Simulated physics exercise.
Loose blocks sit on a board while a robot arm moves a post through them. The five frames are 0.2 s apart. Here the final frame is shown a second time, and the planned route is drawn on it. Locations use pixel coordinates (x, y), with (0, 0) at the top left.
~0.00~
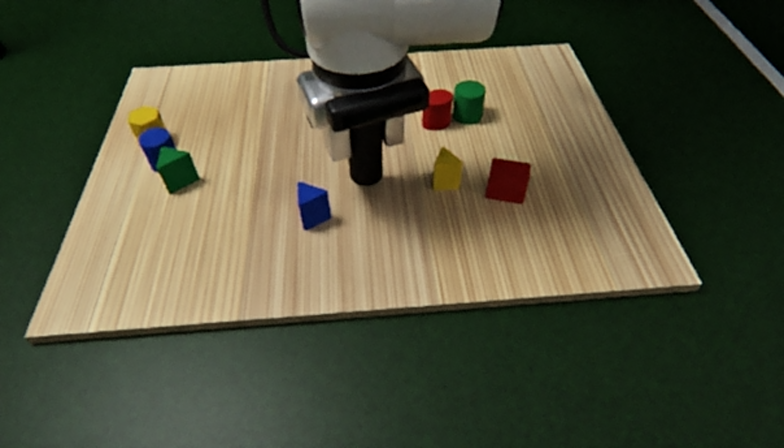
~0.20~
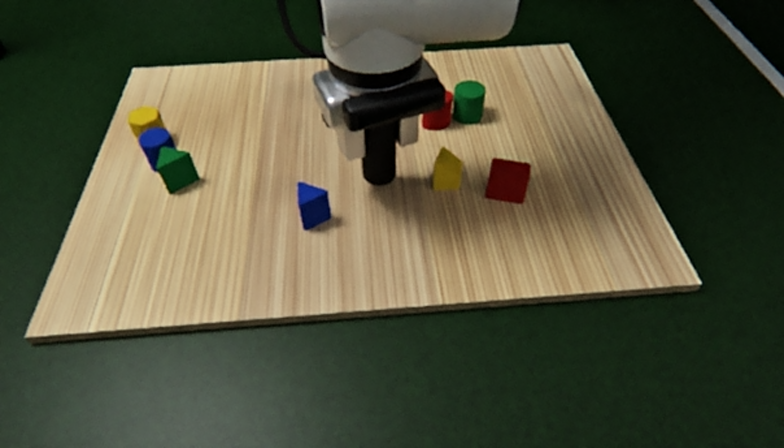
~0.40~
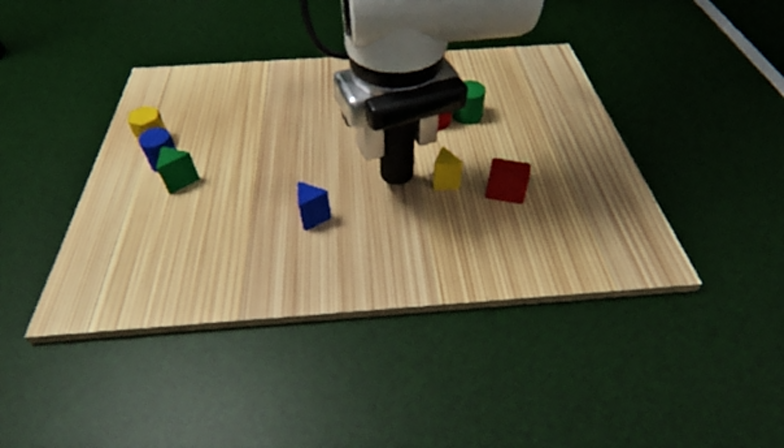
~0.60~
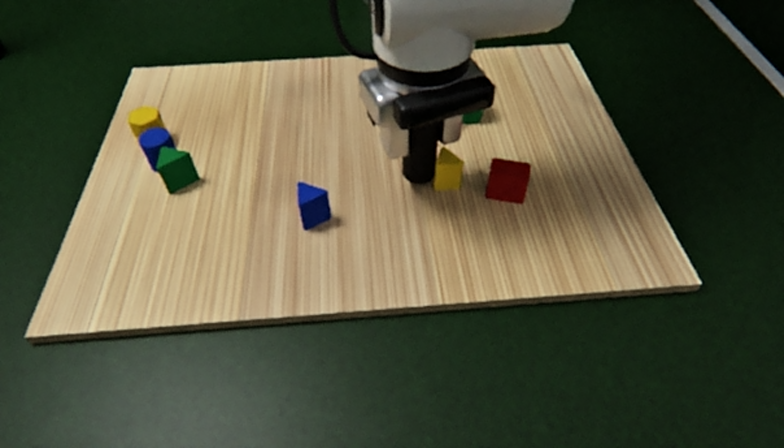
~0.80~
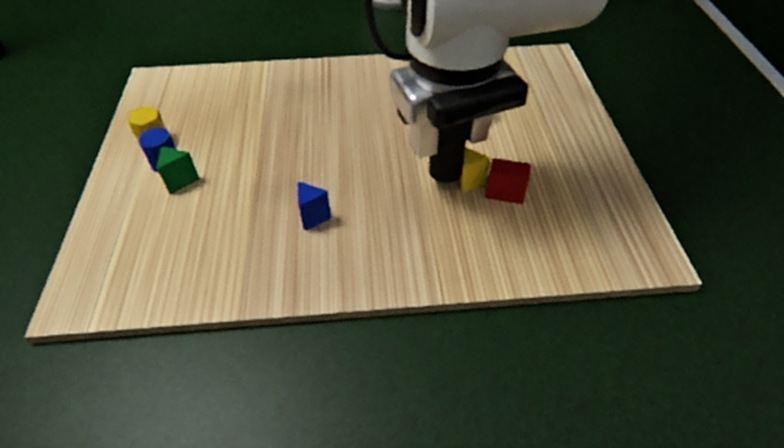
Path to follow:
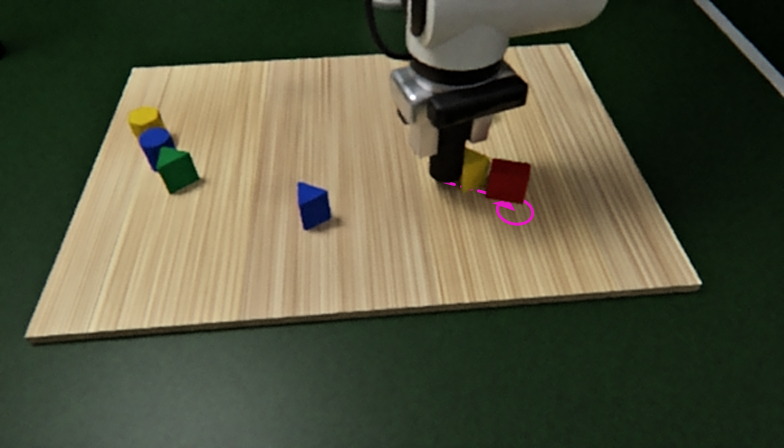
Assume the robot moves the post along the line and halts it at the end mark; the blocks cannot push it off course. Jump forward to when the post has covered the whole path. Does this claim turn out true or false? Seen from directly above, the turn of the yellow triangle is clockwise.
The statement is false.
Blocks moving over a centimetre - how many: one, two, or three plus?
Two blocks move.
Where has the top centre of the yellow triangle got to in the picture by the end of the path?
(509, 151)
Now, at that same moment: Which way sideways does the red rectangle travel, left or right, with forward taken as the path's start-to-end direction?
Shifted left.
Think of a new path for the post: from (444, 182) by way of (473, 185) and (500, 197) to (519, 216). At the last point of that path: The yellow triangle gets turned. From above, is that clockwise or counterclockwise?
Verdict: Counterclockwise.
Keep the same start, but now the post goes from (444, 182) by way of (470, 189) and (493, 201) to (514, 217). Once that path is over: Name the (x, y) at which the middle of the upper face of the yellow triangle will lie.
Its top middle will sit at (504, 154).
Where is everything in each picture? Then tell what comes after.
The first frame shows lower end of the post at (367, 175), tops of blocks, yellow triangle at (447, 157), red rectangle at (511, 167).
The second frame shows post at (380, 174), blocks as before.
The third frame shows post at (397, 173), blocks as before.
The fourth frame shows post at (419, 172), blocks as before.
The fifth frame shows post at (445, 171), yellow triangle at (474, 156), red rectangle at (511, 167).
The drawn path runs from (444, 182) through (469, 189) and (495, 196) to (515, 211).
The first path, step by step. Halfway along, post at (484, 182); yellow triangle at (505, 152), turned 35° anticlockwise; red rectangle at (530, 169), turned 45° clockwise.
At the end, post at (517, 201); yellow triangle at (509, 151), turned 50° anticlockwise; red rectangle at (540, 169), turned 45° clockwise.
